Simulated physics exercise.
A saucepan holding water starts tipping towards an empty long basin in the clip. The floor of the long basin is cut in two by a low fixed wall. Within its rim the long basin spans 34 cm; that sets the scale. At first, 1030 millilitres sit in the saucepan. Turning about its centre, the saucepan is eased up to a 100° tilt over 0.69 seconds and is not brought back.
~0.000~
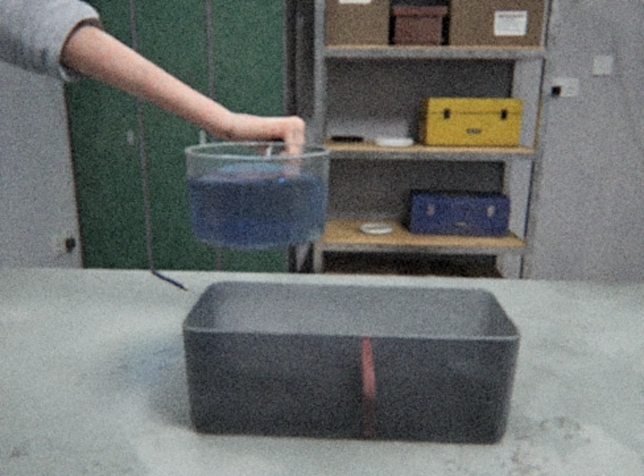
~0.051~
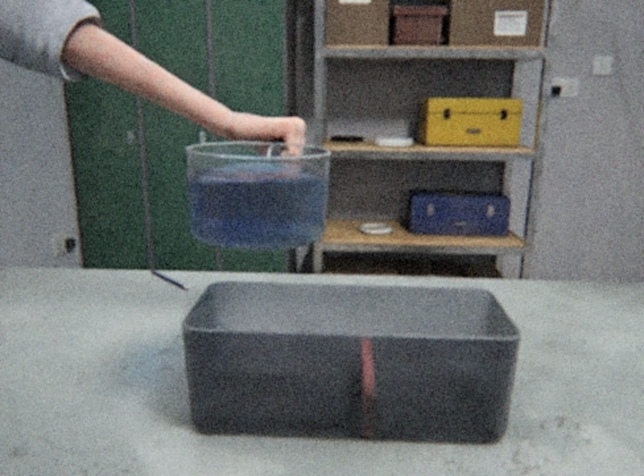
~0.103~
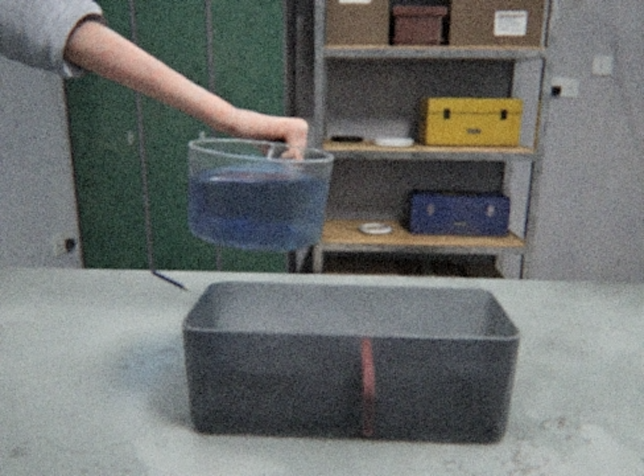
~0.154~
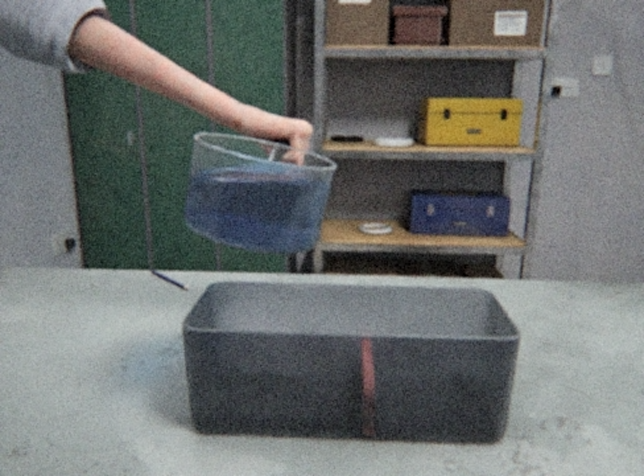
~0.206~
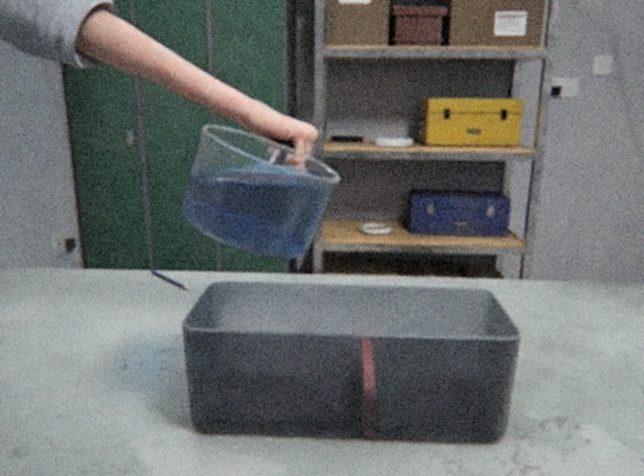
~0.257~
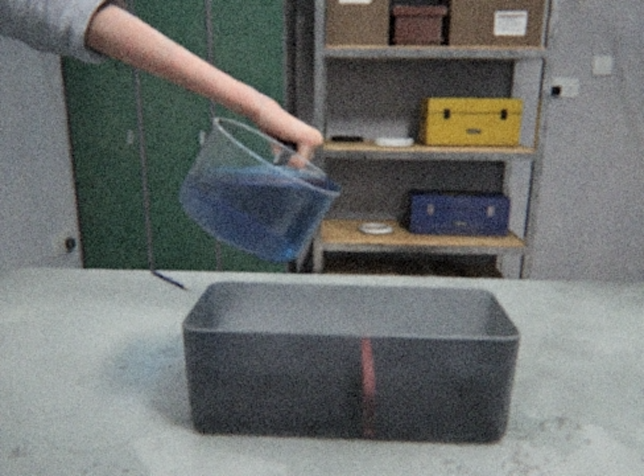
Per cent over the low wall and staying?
60 per cent.
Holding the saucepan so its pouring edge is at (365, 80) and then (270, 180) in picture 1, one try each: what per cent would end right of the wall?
In turn about 80 and 15 per cent.
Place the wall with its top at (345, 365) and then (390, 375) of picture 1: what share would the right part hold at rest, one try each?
Try 1: 85 %; try 2: 30 %.
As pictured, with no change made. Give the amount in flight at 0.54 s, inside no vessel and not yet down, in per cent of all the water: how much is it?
Some 34 per cent, I reckon.
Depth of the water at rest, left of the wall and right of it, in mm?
Depths: Left near 16 mm, right near 32 mm.
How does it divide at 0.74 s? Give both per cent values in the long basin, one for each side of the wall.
Left roughly 20 per cent, right roughly 60.
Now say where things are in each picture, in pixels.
Tilt 0°; pouring edge (328, 152); surface from (194, 171) to (325, 173); the long basin's rim runs from (197, 304) to (505, 312); the wall's top is at (368, 367), in the first picture.
Tilt 1°; pouring edge (329, 154); surface from (195, 171) to (326, 174), in the second picture.
Tilt 5°; pouring edge (332, 159); surface from (195, 170) to (328, 175), in the third picture.
Tilt 12°; pouring edge (335, 168); surface from (198, 171) to (330, 176), in the fourth picture.
Tilt 20°; pouring edge (337, 180); surface from (196, 173) to (334, 178), in the fifth picture.
Tilt 31°; pouring edge (338, 193); surface from (193, 171) to (336, 182), in the sixth picture.
After 0.54 s the tilt is 88° and 46 per cent is still to pour, 2 is left of the wall and 18 right of it.
After 0.74 s the tilt is 100° and 13 per cent is still to pour, 20 is left of the wall and 60 right of it.
After 0.96 s the tilt is 100° and 3 per cent is still to pour, 35 is left of the wall and 60 right of it.
After 1.19 s the tilt is 100° and 0 per cent is still to pour, 39 is left of the wall and 60 right of it.
In the end 40 per cent lies left of the wall, 60 right of it and 1 outside.
